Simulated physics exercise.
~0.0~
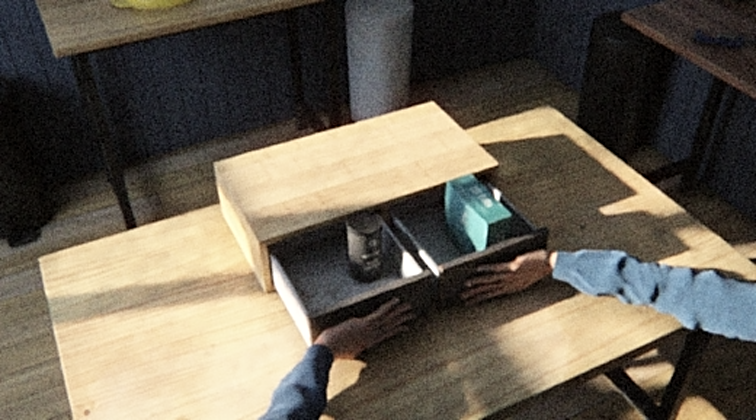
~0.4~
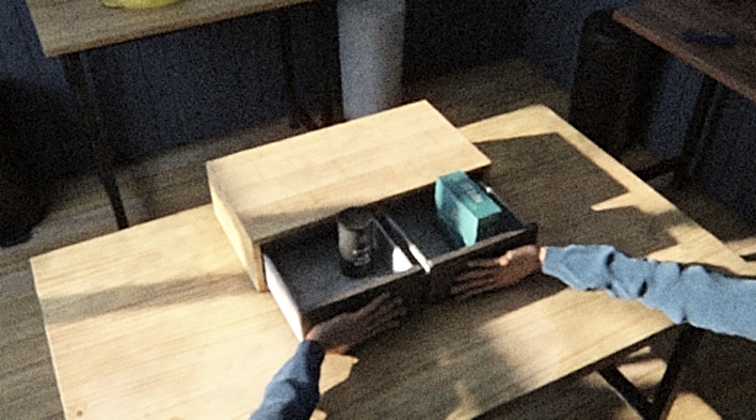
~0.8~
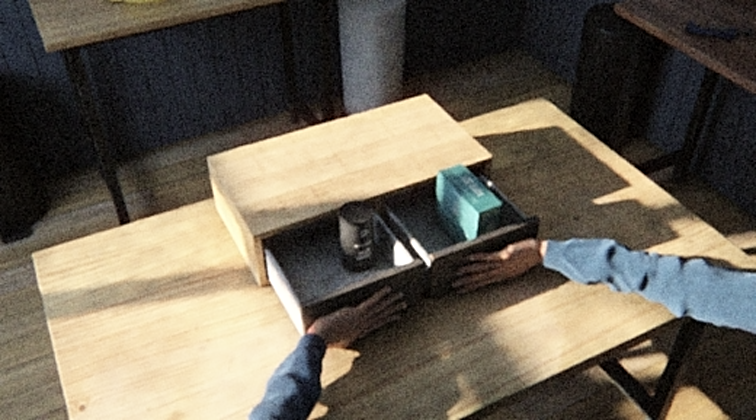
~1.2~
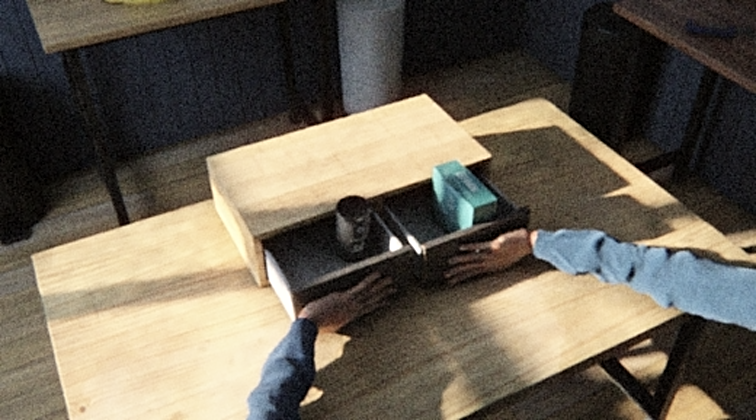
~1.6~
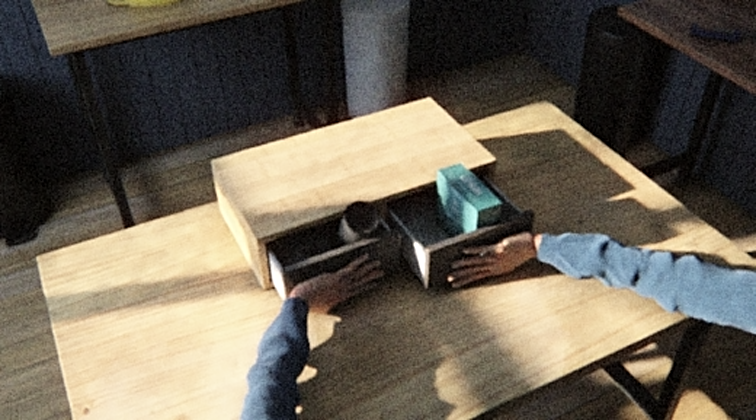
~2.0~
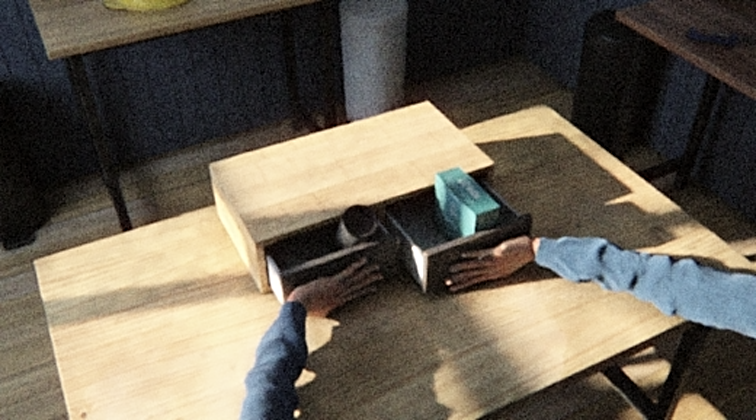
Two open drawers, dark inside, jut from a low pale wooden cabinet on a sunlit wooden table, seen from above by a slightly swaying camera. The left drawer holds an upright black pot, the right one a turquoise box, and two blue-sleeved arms reach in with a hand on each front. The hands push both drawers inward; the right one moves only slightly and stops. The left one slides farther as the black pot tips into a lean near the cabinet's edge. At the end both drawers remain ajar, hands still against them.
